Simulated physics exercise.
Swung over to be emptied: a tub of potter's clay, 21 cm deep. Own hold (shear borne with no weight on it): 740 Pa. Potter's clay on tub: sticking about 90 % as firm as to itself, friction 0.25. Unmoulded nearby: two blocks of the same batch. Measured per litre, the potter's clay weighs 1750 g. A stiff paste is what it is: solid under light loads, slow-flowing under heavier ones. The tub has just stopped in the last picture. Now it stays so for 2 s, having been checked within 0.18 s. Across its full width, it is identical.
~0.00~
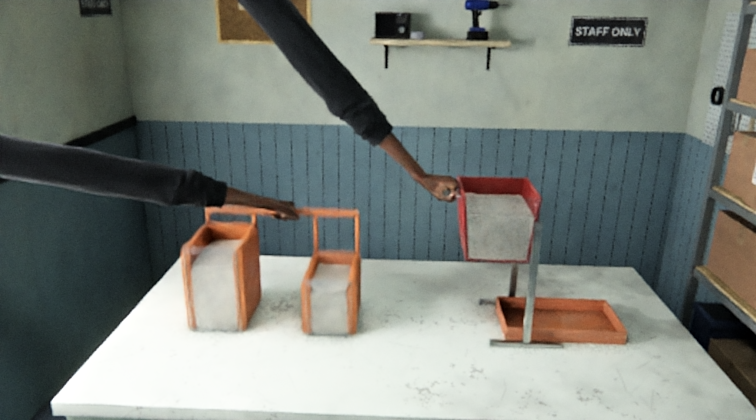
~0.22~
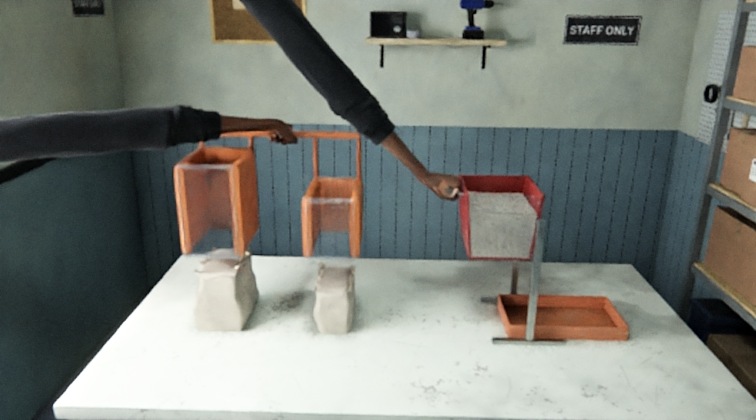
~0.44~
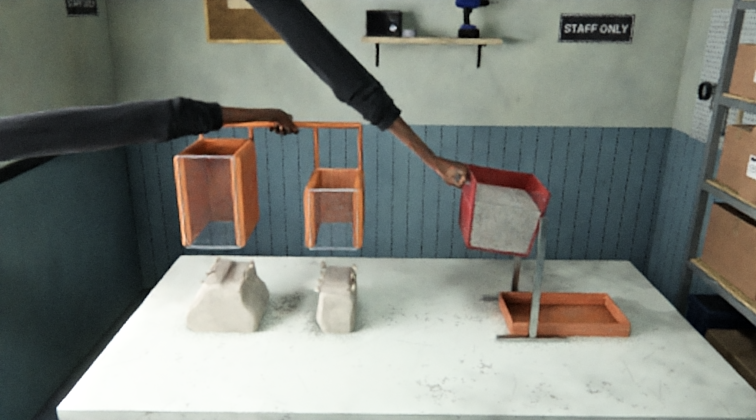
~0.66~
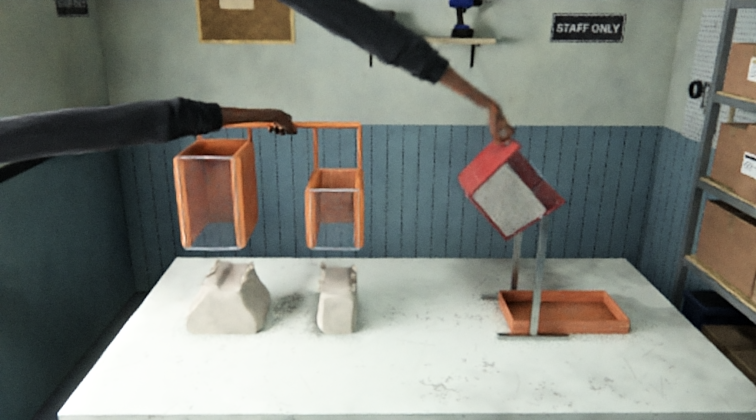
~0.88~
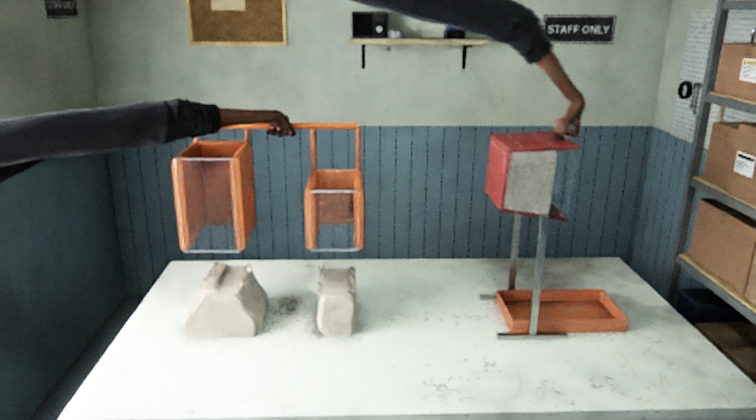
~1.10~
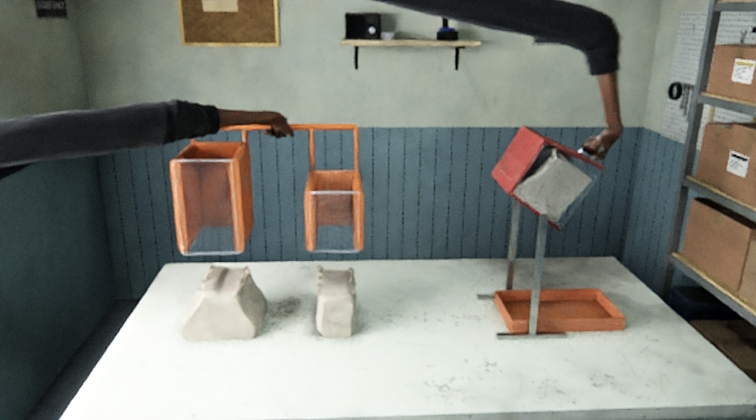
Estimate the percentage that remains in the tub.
Something like 9 % remains.
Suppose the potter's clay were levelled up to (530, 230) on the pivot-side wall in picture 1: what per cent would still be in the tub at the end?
Result: Approx. 10 % remaining in tub.
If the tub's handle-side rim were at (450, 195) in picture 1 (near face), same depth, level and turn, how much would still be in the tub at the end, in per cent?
Some 7 percent would still be in the tub at the end.
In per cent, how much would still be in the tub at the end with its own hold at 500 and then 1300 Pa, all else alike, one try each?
In turn about 8 %, 12 %.
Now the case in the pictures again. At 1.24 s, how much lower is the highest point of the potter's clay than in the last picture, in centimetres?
Around 11 cm below its level in the last picture.
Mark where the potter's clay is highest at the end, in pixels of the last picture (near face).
Peak location: Approx. (521, 186).
By 1.24 s, the tub is at 120 degrees and holds 52 %.
By 1.41 s, the tub is at 120 degrees and holds 9 %.
By 1.58 s, the tub is at 120 degrees and holds 9 %.
By 1.75 s, the tub is at 120 degrees and holds 9 %.
By 3.10 s, at the end, the tub is at 120 degrees and holds 9 %.
